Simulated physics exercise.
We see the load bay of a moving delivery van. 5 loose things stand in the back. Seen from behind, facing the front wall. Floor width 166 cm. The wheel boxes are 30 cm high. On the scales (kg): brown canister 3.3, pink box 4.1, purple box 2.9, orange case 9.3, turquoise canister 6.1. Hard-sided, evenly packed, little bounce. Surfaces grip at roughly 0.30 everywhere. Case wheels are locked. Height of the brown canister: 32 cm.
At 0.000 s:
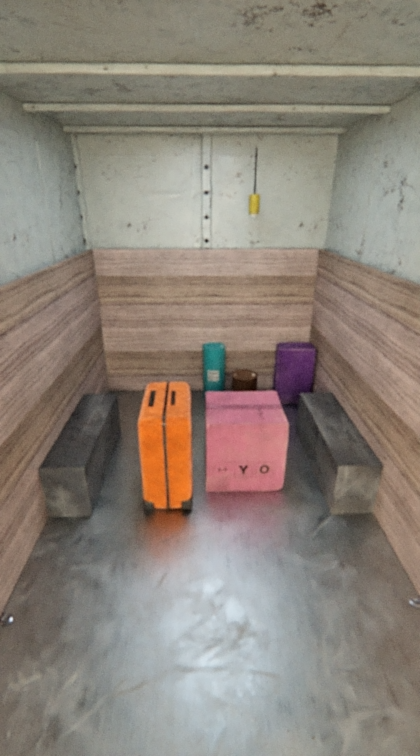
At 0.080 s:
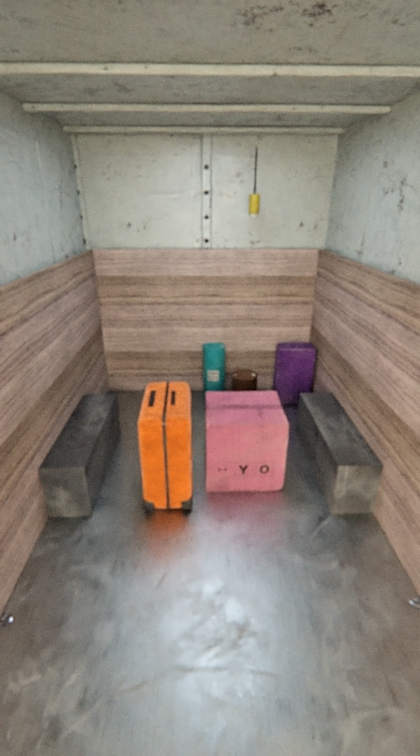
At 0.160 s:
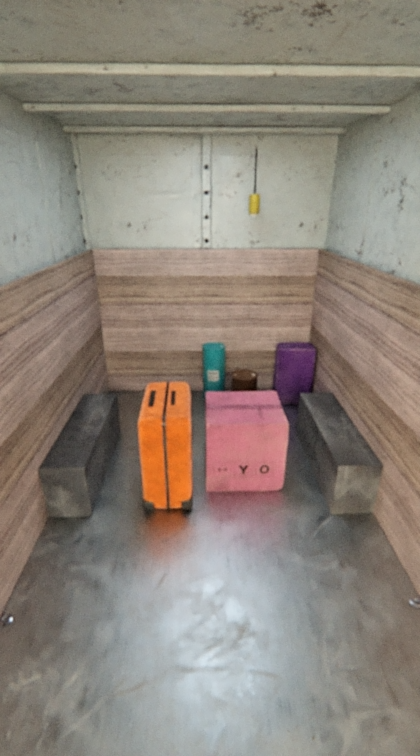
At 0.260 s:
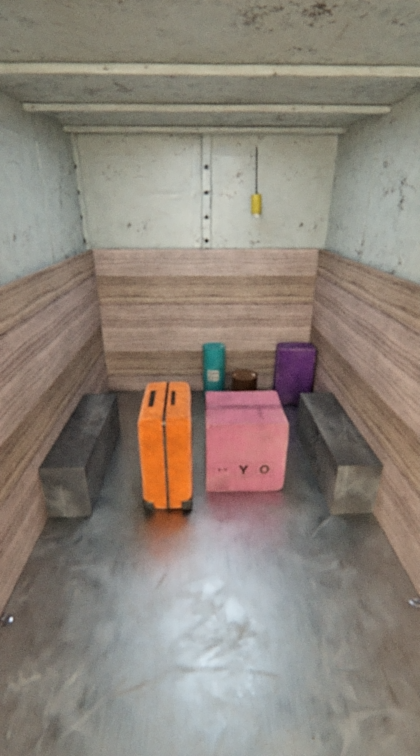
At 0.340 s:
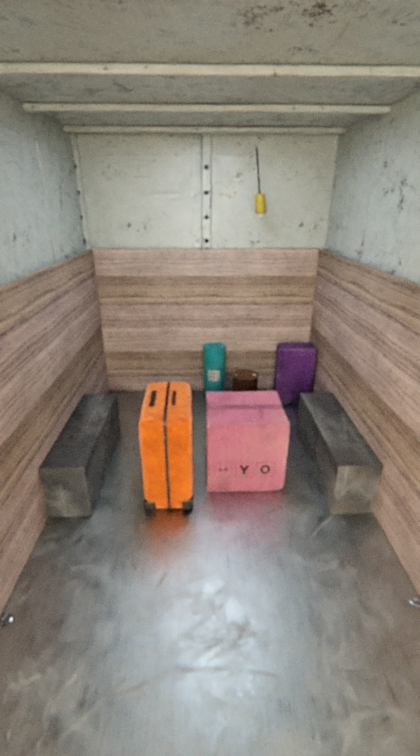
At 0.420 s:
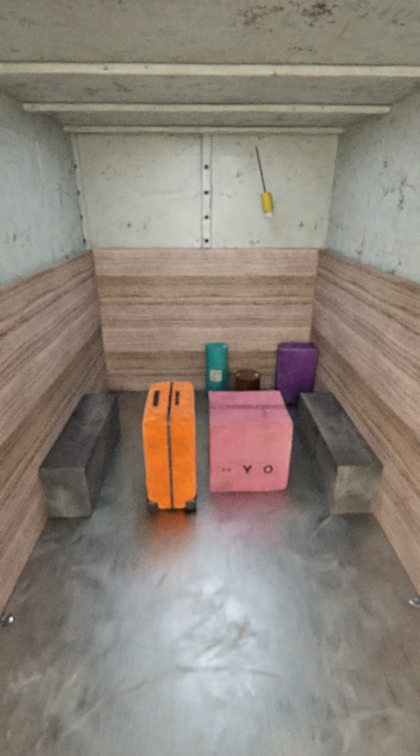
The yellow thing hanging from a cord near the front wall swung out to the right, and then the orange case and pink box shifted very slightly right across the load bay floor.
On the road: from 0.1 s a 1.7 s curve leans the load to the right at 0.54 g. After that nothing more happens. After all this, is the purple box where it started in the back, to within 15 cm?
The purple box keeps its place.
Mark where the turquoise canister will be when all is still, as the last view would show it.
Near (264, 371).
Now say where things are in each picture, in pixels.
Steady run; purple box (293, 374), in the first frame.
Steady run; orange case (168, 443); turquoise canister (214, 372), in the second frame.
Load feels 0.13 g right; pink box (243, 439), in the third frame.
Load feels 0.35 g right; orange case (168, 443); turquoise canister (214, 372), in the fourth frame.
Load feels 0.52 g right; pink box (243, 439), in the fifth frame.
Load feels 0.54 g right; purple box (295, 374); orange case (172, 443) 2 cm from its spot, in the sixth frame.
By 0.62 s, load feels 0.54 g right; turquoise canister 13 cm from its spot; brown canister 13 cm from its spot; pink box 13 cm from its spot.
By 0.72 s, load feels 0.54 g right; turquoise canister 21 cm from its spot; orange case 22 cm from its spot; brown canister 22 cm from its spot.
By 0.82 s, load feels 0.54 g right; brown canister 33 cm from its spot; turquoise canister 33 cm from its spot; orange case 29 cm from its spot.
When it is over (2.4 s), not toppled but over 15 cm from the start, brown canister, pink box, orange case and turquoise canister; the last one within 15 cm of the start. In the last view, purple box near (295, 374).
